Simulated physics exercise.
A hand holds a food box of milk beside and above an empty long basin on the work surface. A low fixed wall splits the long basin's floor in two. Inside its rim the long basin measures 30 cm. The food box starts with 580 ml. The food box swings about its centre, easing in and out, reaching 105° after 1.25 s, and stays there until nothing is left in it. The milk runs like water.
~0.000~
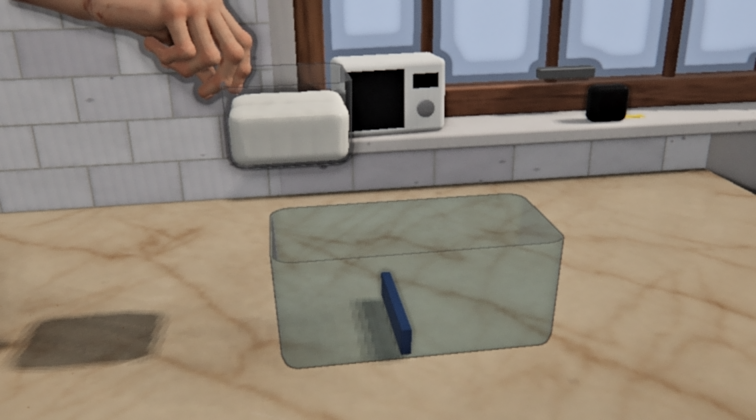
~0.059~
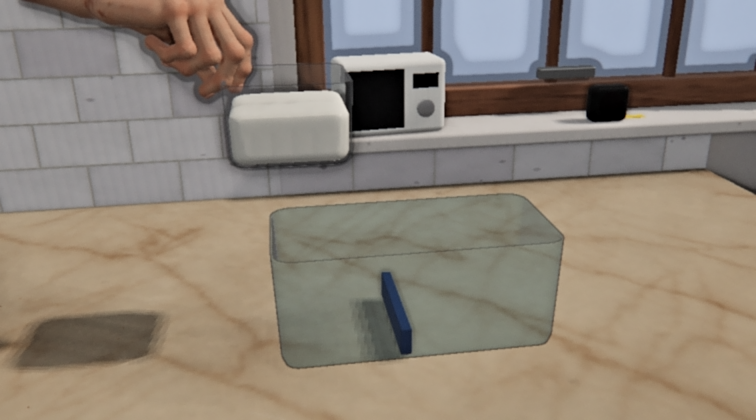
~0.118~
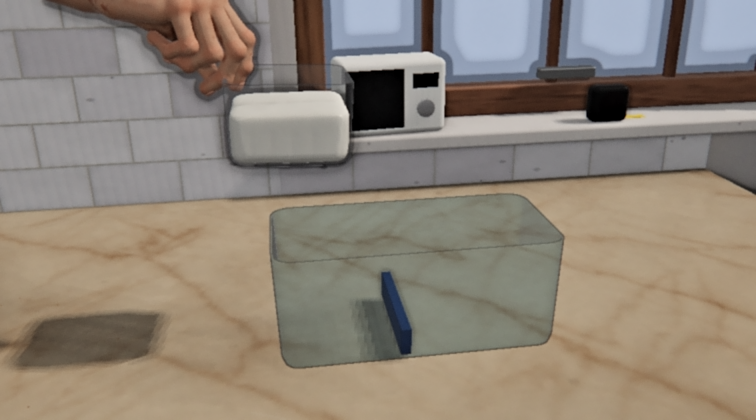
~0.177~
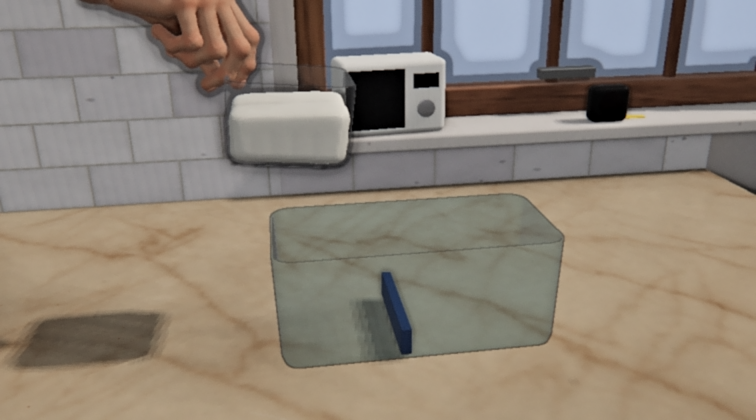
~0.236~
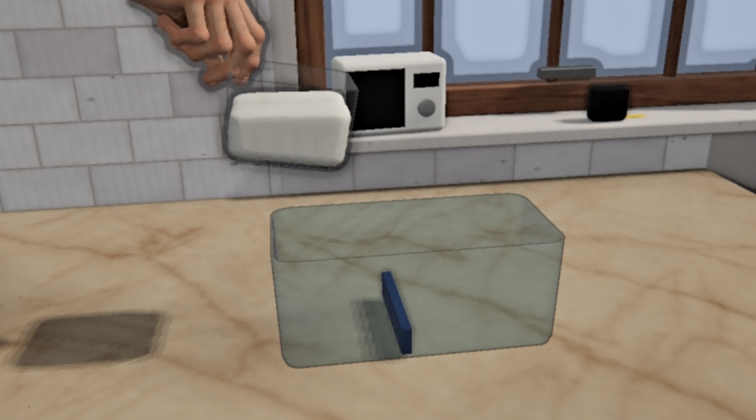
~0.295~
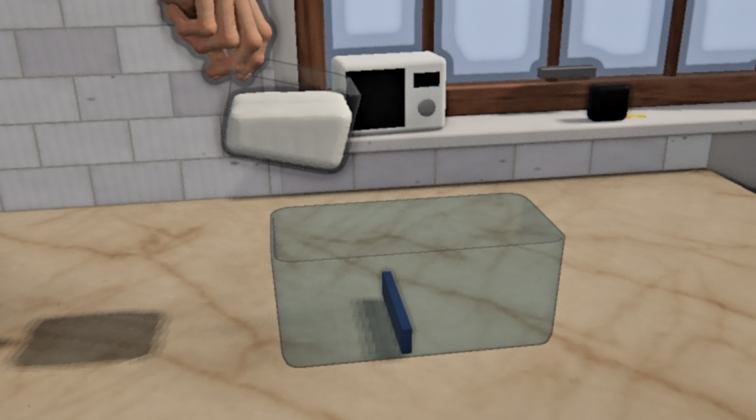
A hand slowly tilts a clear box of milk rightward above an empty long basin.
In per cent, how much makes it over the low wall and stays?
The far part has some 66 per cent.
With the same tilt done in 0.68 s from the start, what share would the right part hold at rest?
Then about 60 per cent.
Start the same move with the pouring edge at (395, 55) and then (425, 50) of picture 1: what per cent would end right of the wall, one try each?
First 95, then 95 per cent.
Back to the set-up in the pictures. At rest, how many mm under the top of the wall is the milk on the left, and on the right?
Left about 20 mm, right about 16 mm.
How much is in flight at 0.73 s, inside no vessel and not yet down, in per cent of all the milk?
About 26 per cent.
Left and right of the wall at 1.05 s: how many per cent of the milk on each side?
Near 12 on the left, 60 on the right.
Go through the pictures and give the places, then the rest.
It leans 0°; its right rim is at (345, 74); the milk meets the walls at (230, 106) and (343, 101); the long basin's rim runs from (271, 236) to (542, 217); the wall's top is at (395, 300), in the first picture.
It leans 1°; its right rim is at (346, 75); the milk meets the walls at (230, 106) and (343, 101), in the second picture.
It leans 2°; its right rim is at (347, 76); the milk meets the walls at (231, 106) and (344, 101), in the third picture.
It leans 5°; its right rim is at (349, 79); the milk meets the walls at (231, 106) and (345, 102), in the fourth picture.
It leans 9°; its right rim is at (351, 83); the milk meets the walls at (232, 105) and (345, 101), in the fifth picture.
It leans 14°; its right rim is at (354, 88); the milk meets the walls at (232, 104) and (347, 102), in the sixth picture.
After 0.73 s the tilt is 66° and 68 per cent is still to pour, 1 is left of the wall and 5 right of it.
After 1.05 s the tilt is 99° and 16 per cent is still to pour, 11 is left of the wall and 61 right of it.
After 1.39 s the tilt is 105° and 0 per cent is still to pour, 32 is left of the wall and 65 right of it.
After 1.75 s the tilt is 105° and 0 per cent is still to pour, 34 is left of the wall and 65 right of it.
In the end 34 per cent lies left of the wall, 66 right of it and 1 outside.
